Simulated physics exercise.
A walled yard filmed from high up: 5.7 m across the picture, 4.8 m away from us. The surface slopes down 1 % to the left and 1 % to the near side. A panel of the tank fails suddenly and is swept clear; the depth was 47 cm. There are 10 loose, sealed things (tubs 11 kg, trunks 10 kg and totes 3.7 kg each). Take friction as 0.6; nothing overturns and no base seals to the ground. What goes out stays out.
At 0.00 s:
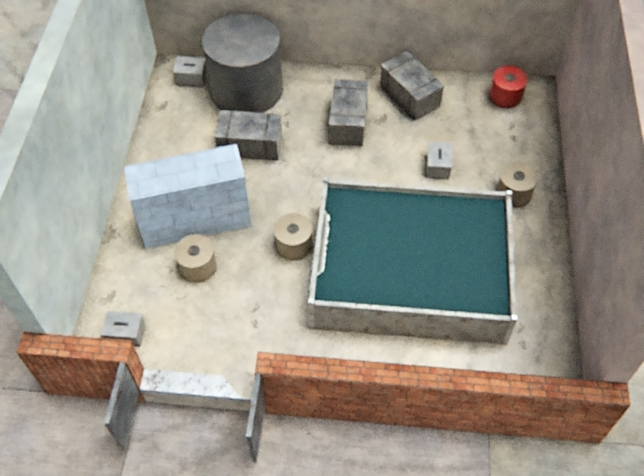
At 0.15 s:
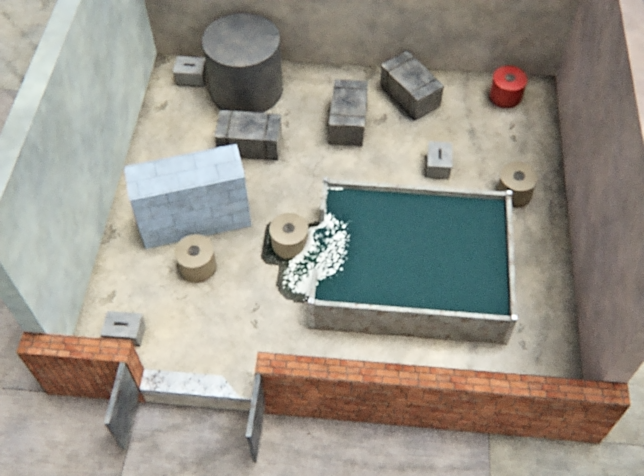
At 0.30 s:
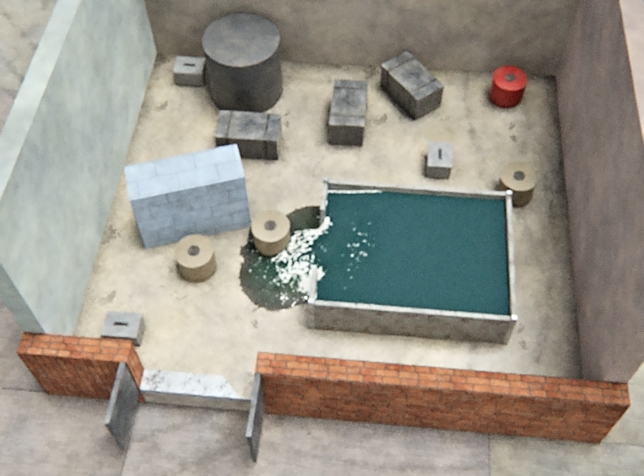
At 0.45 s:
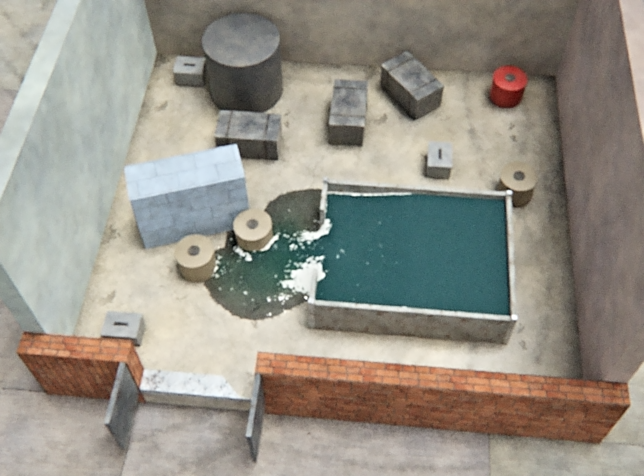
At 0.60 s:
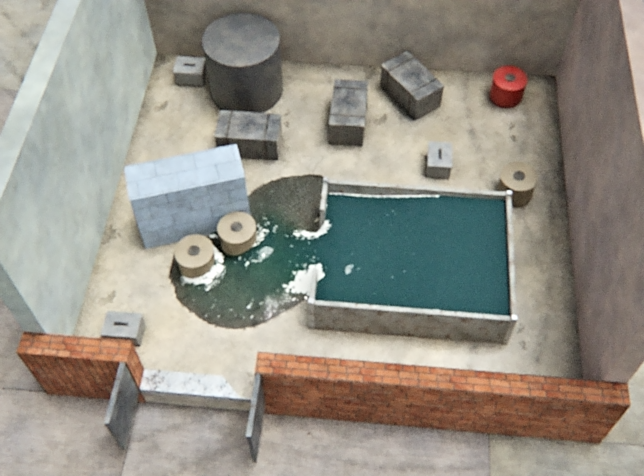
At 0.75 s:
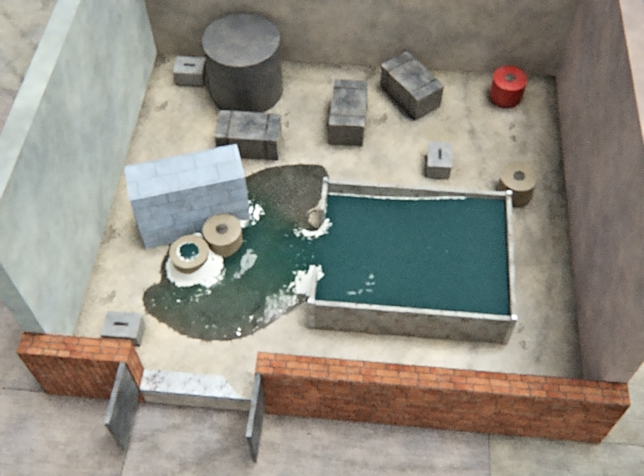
Walled yard from above, water bursting through the tank's left side, pushing one tan tub left toward another and spreading across the ground.
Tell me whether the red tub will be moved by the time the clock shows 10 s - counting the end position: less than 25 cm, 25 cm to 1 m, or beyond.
Red tub barely shifts.
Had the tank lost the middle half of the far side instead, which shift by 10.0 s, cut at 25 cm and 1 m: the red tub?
In that case the red tub travels far.
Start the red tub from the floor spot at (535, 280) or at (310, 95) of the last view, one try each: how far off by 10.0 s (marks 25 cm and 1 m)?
In turn: It barely shifts; it holds its place.
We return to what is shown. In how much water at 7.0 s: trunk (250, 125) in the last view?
Roughly 4 cm.
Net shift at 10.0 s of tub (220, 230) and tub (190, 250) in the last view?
In turn: 200 cm, 120 cm.
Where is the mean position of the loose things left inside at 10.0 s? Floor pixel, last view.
Near (363, 160).
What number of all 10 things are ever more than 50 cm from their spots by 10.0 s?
4 of them.
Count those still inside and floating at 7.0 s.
2 of them.
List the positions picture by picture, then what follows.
In the first picture, the red tub at (511, 78), on the bottom; 3.3 m2 under water; 0 of 10 have shifted.
In the second picture, the red tub at (511, 78) rests on the ground; 3.7 m2 under water; 0 of 10 have shifted.
In the third picture, the red tub at (511, 78) rests on the ground; water covers 4.1 m2; 1 of 10 have shifted.
In the fourth picture, the red tub at (511, 78) rests on the ground; 4.8 m2 under water; 1 of 10 have shifted.
In the fifth picture, the red tub at (511, 78) rests on the ground; water covers 5.6 m2; 1 of 10 have shifted.
In the sixth picture, the red tub at (511, 78) rests on the ground; 6.3 m2 under water; 2 of 10 have shifted.
After 2.0 s the red tub is near (511, 78), 0.0 m from its start, aground; 0 of 10 are out; 3 afloat.
After 4.5 s the red tub is near (511, 78), 0.0 m from its start, aground; 0 of 10 are out; 4 afloat.
After 7.0 s the red tub is near (511, 78), 0.0 m from its start, aground; 1 of 10 are out; 2 afloat.
After 10.0 s the red tub is near (511, 78), 0.0 m from its start, aground; 1 of 10 are out; 3 afloat.
